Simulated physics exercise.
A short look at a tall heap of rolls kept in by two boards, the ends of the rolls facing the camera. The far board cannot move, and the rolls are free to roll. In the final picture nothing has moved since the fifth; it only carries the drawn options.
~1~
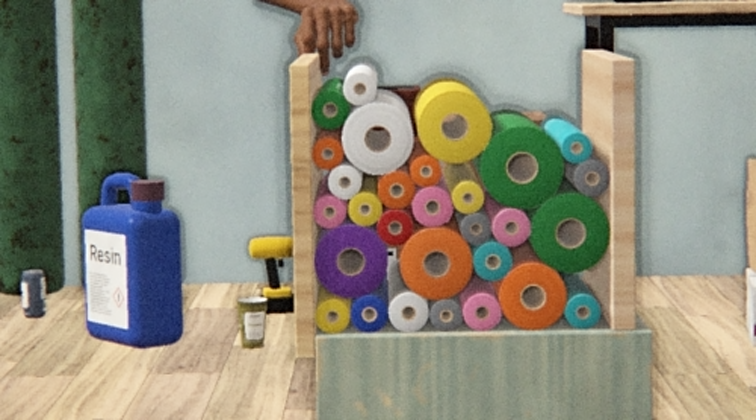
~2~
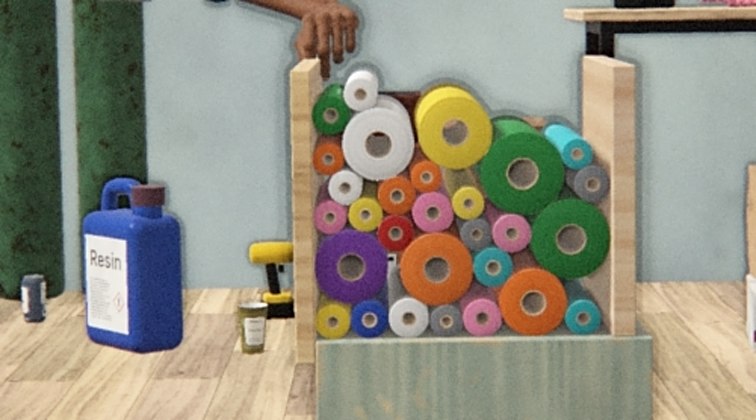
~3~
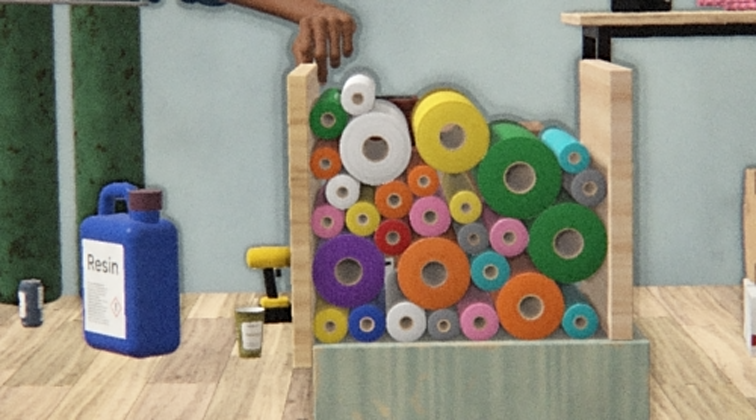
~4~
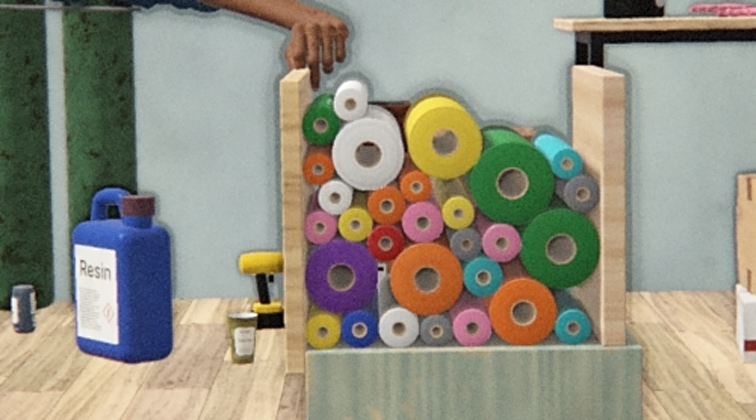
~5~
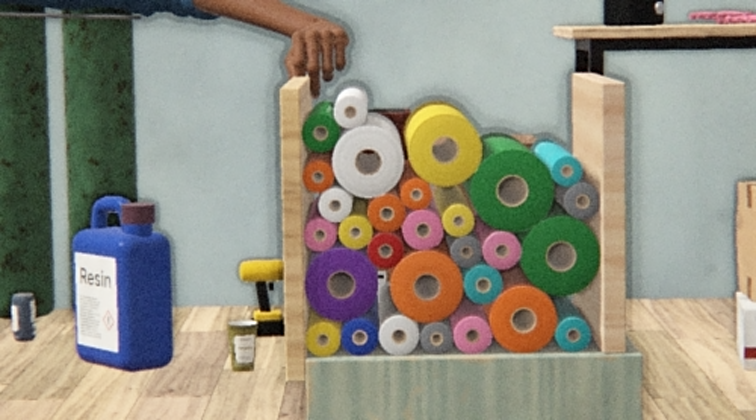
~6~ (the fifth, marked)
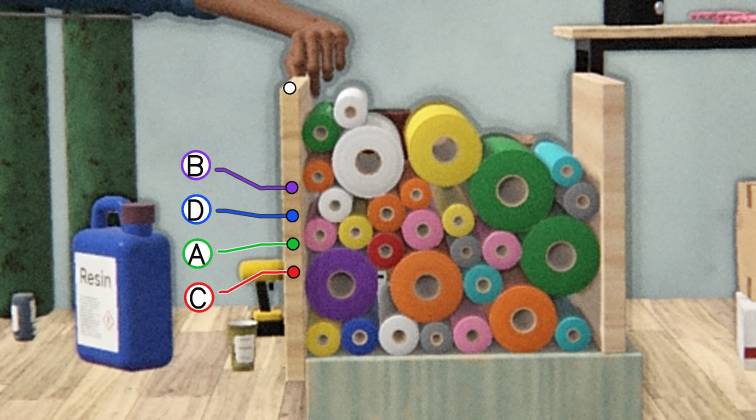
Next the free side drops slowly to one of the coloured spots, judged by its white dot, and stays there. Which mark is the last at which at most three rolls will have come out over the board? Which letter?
No lower than A.
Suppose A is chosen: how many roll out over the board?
With A, three.
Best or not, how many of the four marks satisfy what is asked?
Three of the four.
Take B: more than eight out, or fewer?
At B, fewer than eight.
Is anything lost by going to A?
At A: Yes.
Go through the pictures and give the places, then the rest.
Side board (309, 193); a yellow roll (332, 316); an orange roll (533, 297), in the first frame.
An orange roll (533, 302); a pink roll (330, 217), in the second frame.
A pink roll (509, 237); an orange roll (394, 200), in the third frame.
A grey roll (583, 194); side board (300, 209), in the fourth frame.
A yellow roll (323, 339); an orange roll (523, 320); a pink roll (320, 235), in the fifth frame.
On the marked copy, A at (293, 244); B at (292, 188); C at (294, 272); D at (292, 216); the white dot at (290, 88).
Following A. Soon after the start, top of the board (302, 158).
Later, top of the board (303, 238).
In the end, top of the board (303, 243), three out over the board.
As for the rest, B two out over the board; C more than three out over the board; D two out over the board.
